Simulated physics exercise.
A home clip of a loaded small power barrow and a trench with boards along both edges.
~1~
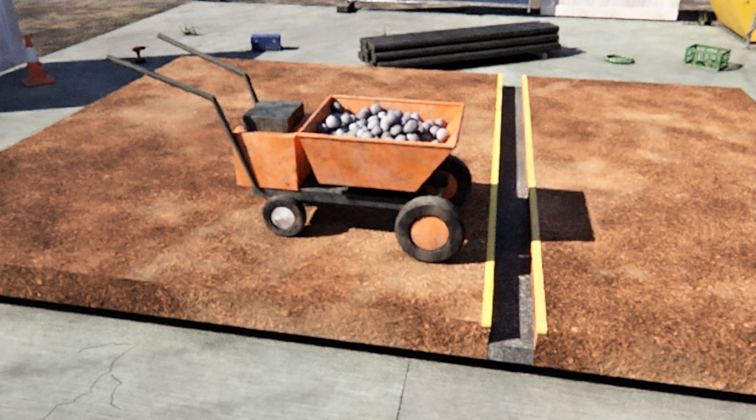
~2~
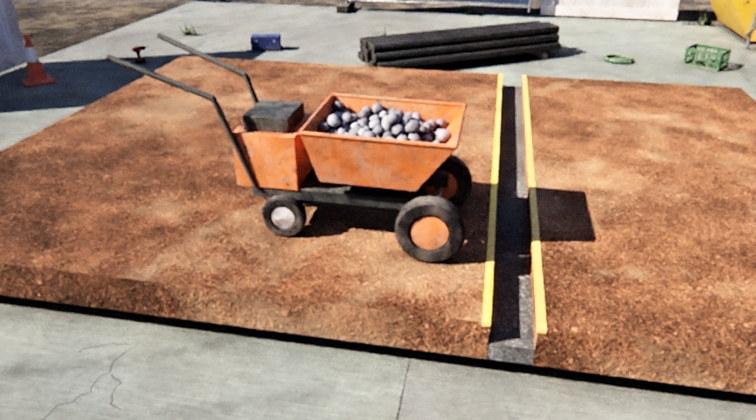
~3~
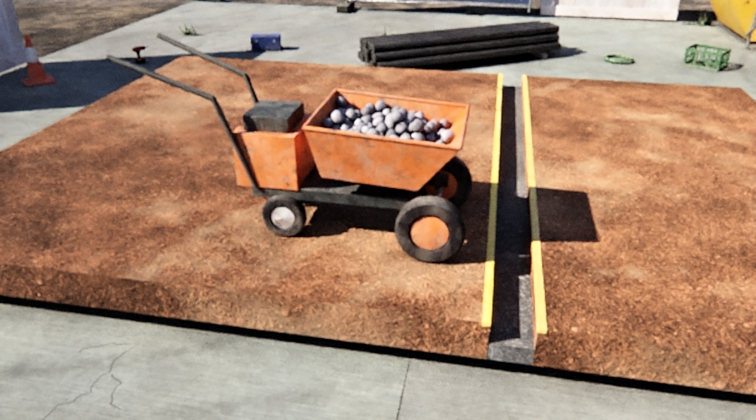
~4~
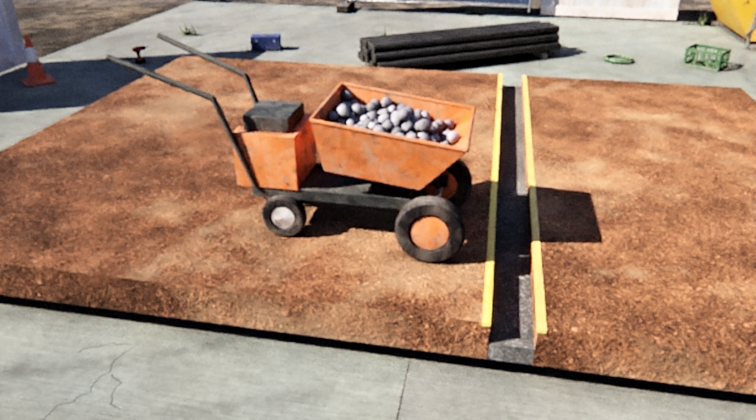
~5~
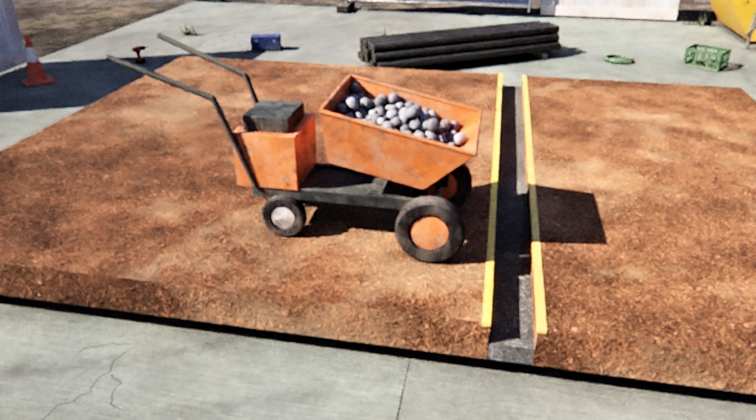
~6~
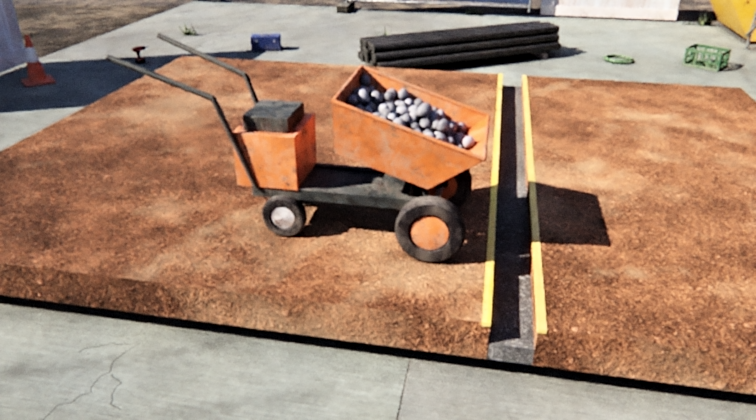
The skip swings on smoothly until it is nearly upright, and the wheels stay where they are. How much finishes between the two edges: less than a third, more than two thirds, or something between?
It catches under a third.
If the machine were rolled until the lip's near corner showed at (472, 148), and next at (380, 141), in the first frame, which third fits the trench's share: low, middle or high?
In turn: Less than a third; the middle third.
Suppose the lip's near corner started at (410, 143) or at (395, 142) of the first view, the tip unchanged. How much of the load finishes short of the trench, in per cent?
Near 20 % and 30 %.
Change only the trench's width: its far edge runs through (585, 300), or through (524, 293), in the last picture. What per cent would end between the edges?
First some 80, then 0 per cent.
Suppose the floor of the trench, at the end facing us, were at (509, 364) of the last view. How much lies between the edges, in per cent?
Near 30 %.
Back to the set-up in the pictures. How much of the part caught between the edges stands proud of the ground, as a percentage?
Roughly 15 in a hundred.
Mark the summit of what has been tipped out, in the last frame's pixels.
At about (551, 227).
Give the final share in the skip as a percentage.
Roughly 5 in a hundred.
Shortly afterwards, skip tipped steeply; the whole lot in the skip.
Next, skip tipped right over; the bulk in the skip; only a few in or heaped over the trench; a little beyond it; a little falling.
Some moments later, skip tipped right over; near a quarter in the skip; a little in or heaped over the trench; near two thirds beyond it.
In the end, skip tipped right over; a little in the skip; near a quarter in or heaped over the trench; near two thirds beyond it.
